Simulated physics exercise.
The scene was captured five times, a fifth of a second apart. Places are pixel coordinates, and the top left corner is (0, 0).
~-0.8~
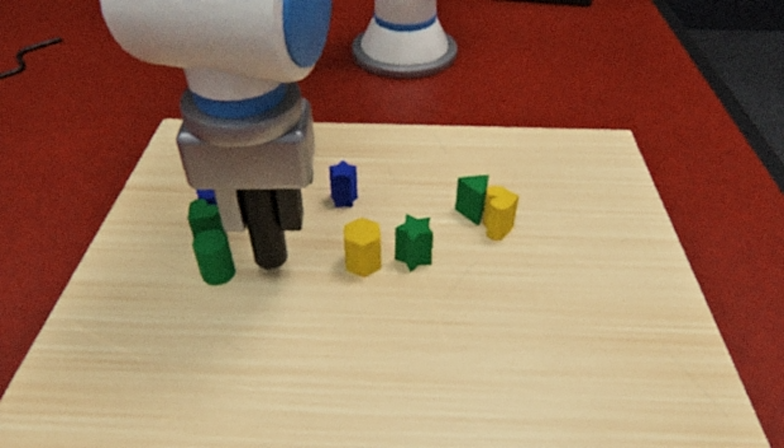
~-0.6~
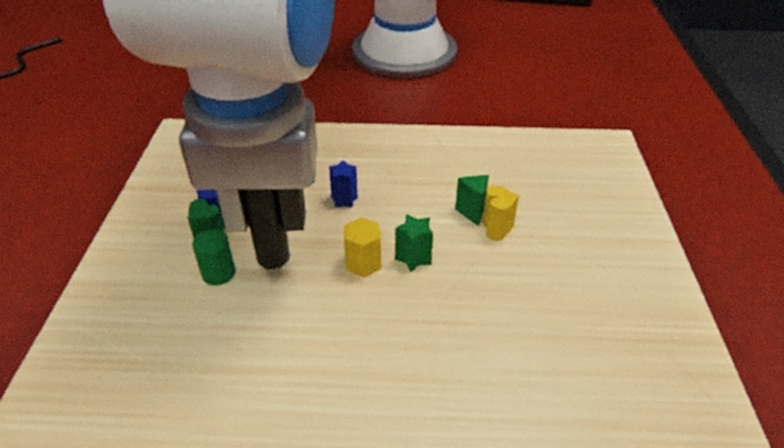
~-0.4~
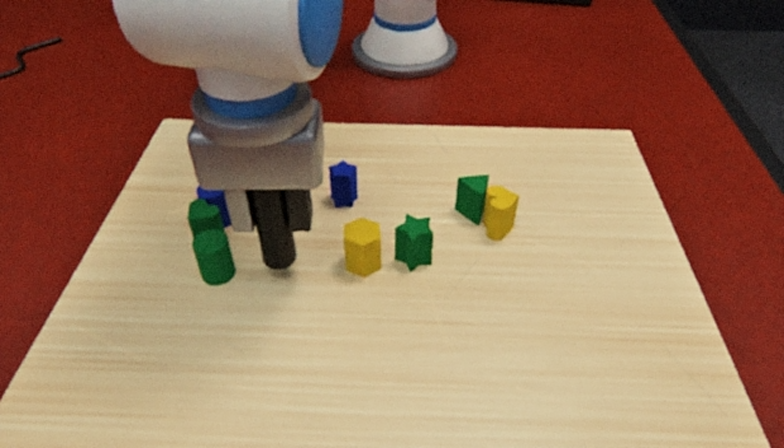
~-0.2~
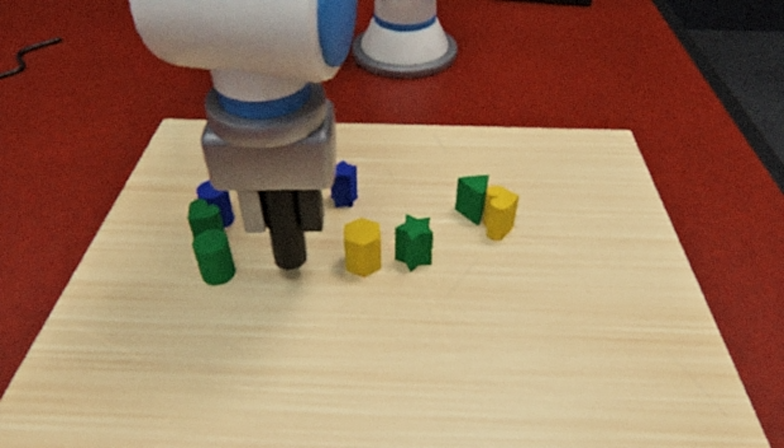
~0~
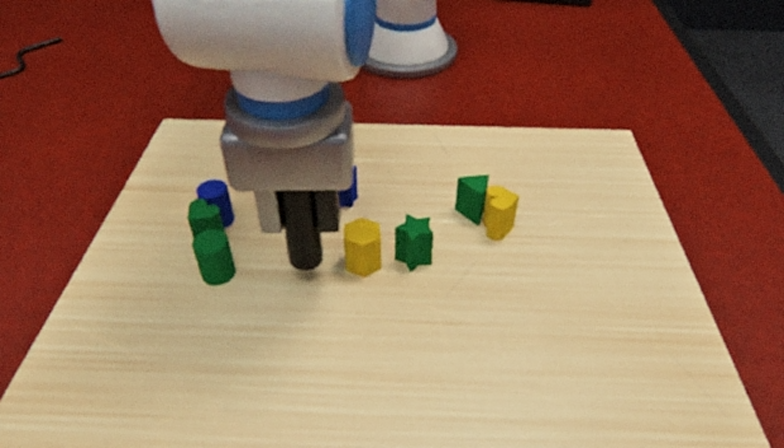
A white and grey robot arm with blue bands reaches down over a pale wooden board on a red surface, seen from above and in front by a still camera. Green and blue blocks sit at left, a yellow hexagonal block and green star near the centre, and a green triangular piece beside a yellow one at right. The arm slides its dark tool slightly rightward, while the blocks stay still.
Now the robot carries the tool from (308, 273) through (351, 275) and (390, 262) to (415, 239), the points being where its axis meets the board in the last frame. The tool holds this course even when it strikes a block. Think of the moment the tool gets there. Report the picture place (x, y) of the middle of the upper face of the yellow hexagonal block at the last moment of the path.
Its top centre is at about (419, 185).
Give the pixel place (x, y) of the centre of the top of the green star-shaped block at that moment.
The centre of its top will be at (445, 211).
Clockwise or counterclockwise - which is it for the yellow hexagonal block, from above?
It twists anticlockwise.
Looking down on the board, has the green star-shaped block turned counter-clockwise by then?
Answer: No.
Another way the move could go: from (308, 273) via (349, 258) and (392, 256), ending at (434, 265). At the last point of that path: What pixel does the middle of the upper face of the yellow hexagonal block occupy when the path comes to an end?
The middle of its upper face should be somewhere near (472, 233).
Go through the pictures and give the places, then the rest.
Tool's lower end at (271, 258); yellow hexagonal block at (362, 231); green star-shaped block at (415, 226); green triangular piece at (476, 182), in the first picture.
Tool at (274, 258); blocks still, in the second picture.
Tool at (280, 258); blocks still, in the third picture.
Tool at (291, 258); blocks still, in the fourth picture.
Tool at (306, 259); yellow hexagonal block at (362, 231); green star-shaped block at (415, 226); green triangular piece at (476, 182), in the fifth picture.
On the path given first. One third of the way, tool at (350, 261); yellow hexagonal block at (377, 226), turned 25° anticlockwise.
Two thirds of the way, tool at (390, 248); yellow hexagonal block at (402, 208), turned 75° anticlockwise; green star-shaped block at (432, 217), turned 70° clockwise.
At the end, tool at (415, 225); yellow hexagonal block at (420, 185), turned 95° anticlockwise; green star-shaped block at (445, 211), turned 125° clockwise; green triangular piece still.
